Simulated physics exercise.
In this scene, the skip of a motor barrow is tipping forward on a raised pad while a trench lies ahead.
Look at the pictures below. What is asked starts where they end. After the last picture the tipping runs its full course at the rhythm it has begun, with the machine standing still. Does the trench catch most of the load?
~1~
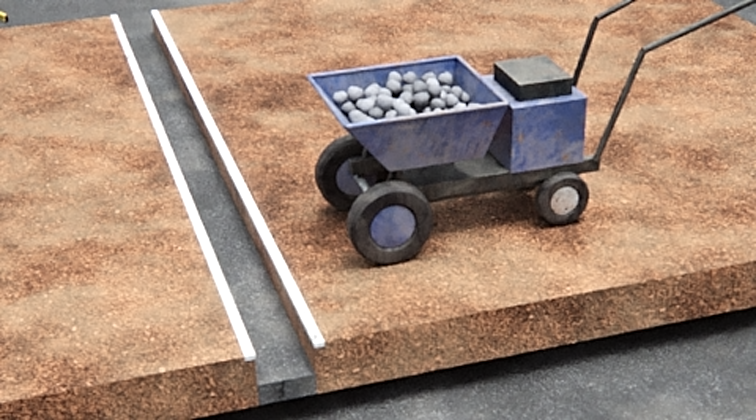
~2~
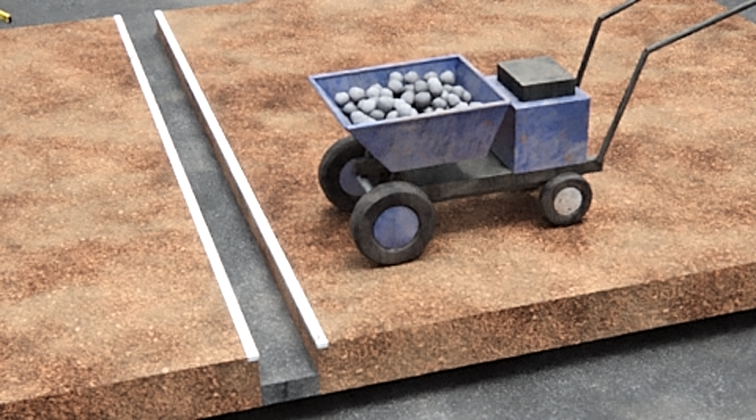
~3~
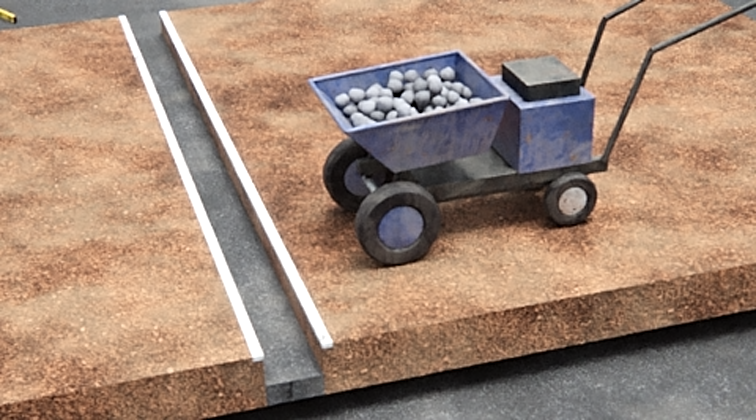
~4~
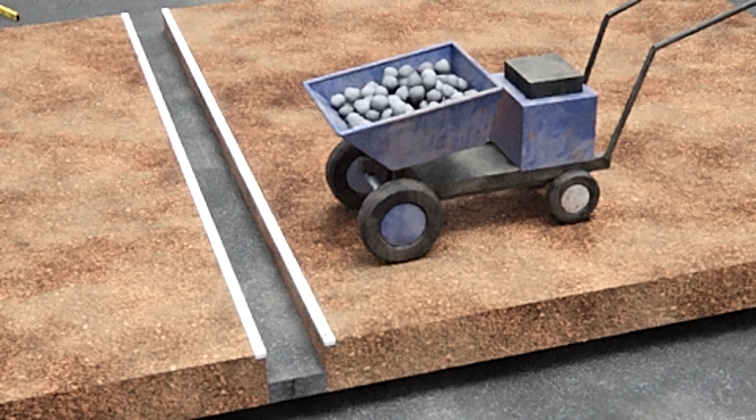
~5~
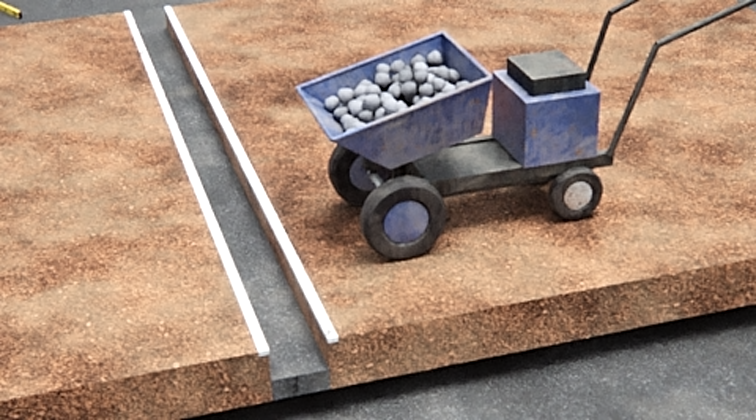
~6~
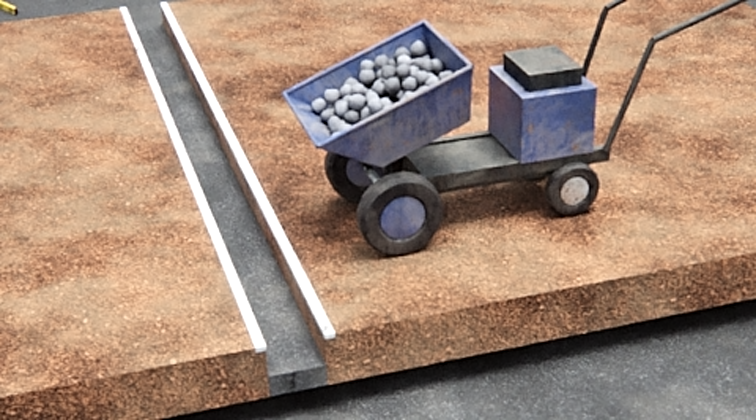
Yes - the trench is going to take the majority of it.
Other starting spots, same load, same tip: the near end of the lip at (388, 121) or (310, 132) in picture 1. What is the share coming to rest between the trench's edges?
That works out to 60 per cent for the first position and 10 per cent for the second.
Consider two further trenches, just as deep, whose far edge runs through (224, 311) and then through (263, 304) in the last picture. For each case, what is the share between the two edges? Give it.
In order: Some 90 per cent, then some 50 per cent.
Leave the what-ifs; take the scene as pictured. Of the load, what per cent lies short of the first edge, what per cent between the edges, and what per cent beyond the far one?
In percent, around: Short 0; between 70; beyond 25.
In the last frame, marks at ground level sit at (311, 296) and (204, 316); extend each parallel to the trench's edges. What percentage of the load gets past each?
Estimate: 100 %, then 10 %.
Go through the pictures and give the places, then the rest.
The first frame shows lip of the skip at (346, 127), level; top of the load at (407, 101), round cobbles; first edge of the trench at (300, 304); far edge at (234, 316), the trench under half as wide as the skip, and about half as deep as wide.
The second frame shows lip of the skip at (347, 129), tipped barely; top of the load at (423, 101).
The third frame shows lip of the skip at (346, 132), tipped barely; top of the load at (423, 100).
The fourth frame shows lip of the skip at (340, 135), tipped a little; top of the load at (435, 97).
The fifth frame shows lip of the skip at (332, 140), tipped a little; top of the load at (427, 91).
The sixth frame shows lip of the skip at (318, 147), tipped clearly; top of the load at (413, 74); first edge of the trench at (311, 295); far edge at (245, 308).
Soon after the last picture, skip tipped steeply; all in the skip.
A little later, skip tipped right over; most in the skip; a small part in or heaped over the trench; a stray few beyond it; a stray few falling.
Later still, skip tipped right over; a small part in the skip; about two thirds in or heaped over the trench; about a quarter beyond it.
At rest, skip tipped right over; a stray few in the skip; about two thirds in or heaped over the trench; about a quarter beyond it.
